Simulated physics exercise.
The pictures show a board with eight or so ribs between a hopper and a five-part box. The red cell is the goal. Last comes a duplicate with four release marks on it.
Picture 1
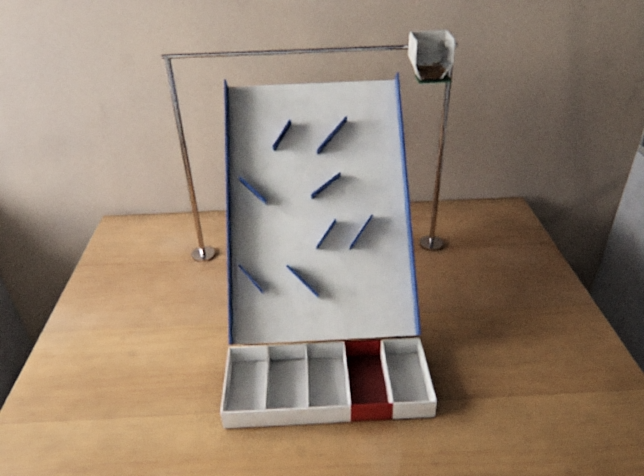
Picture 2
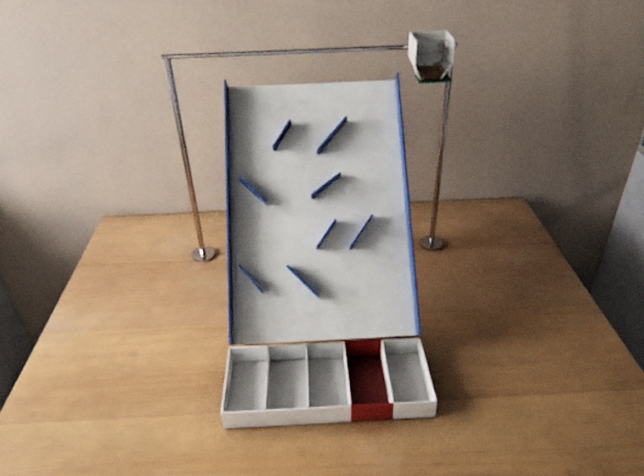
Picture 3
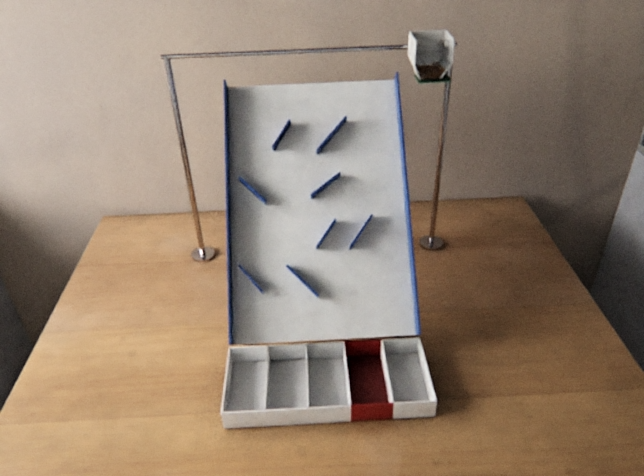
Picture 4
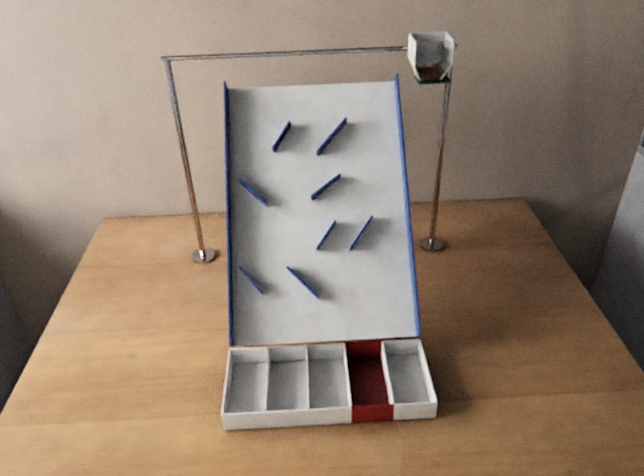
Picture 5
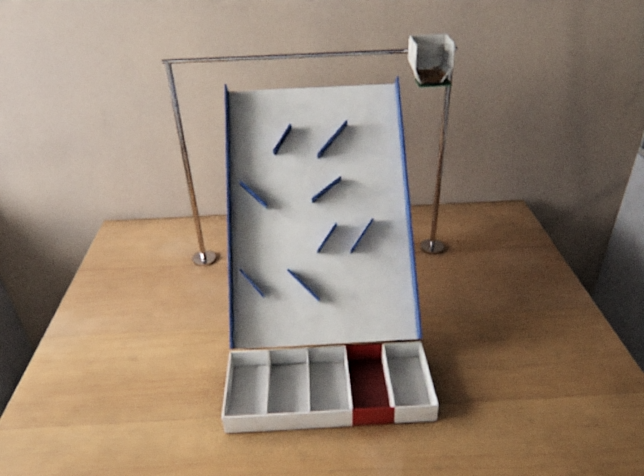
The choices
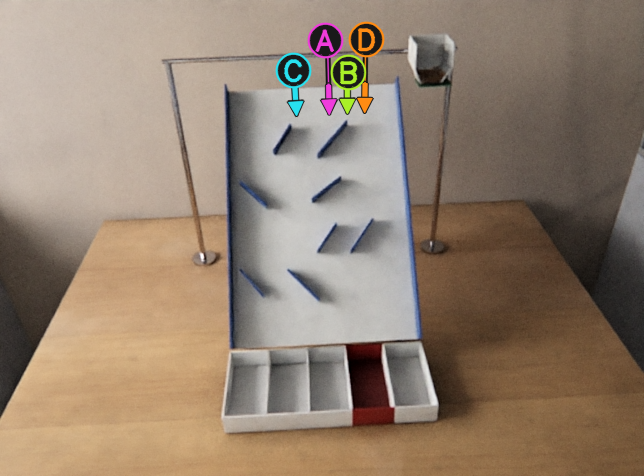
A tilted white board with blue ribs stood on a wooden table above a box with one red section, while a small container sat at the upper right; nothing noticeably moved.
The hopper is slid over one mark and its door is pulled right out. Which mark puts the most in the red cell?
The answer is mark C.
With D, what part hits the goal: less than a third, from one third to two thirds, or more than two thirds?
Mark D gives less than a third.
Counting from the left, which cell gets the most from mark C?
It is the fourth one.
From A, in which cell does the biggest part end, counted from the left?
It is the second one.
On the marked copy, mark A meets the board at (329, 109); mark B meets the board at (347, 108); mark C meets the board at (296, 110); mark D meets the board at (364, 107).
With A, about a quarter in the red cell, about two thirds in other cells, a small part outside the box.
With B, a small part in the red cell, most in other cells, a small part outside the box.
With C, about two thirds in the red cell, about a third in other cells.
With D, a small part in the red cell, about two thirds in other cells, about a quarter outside the box.
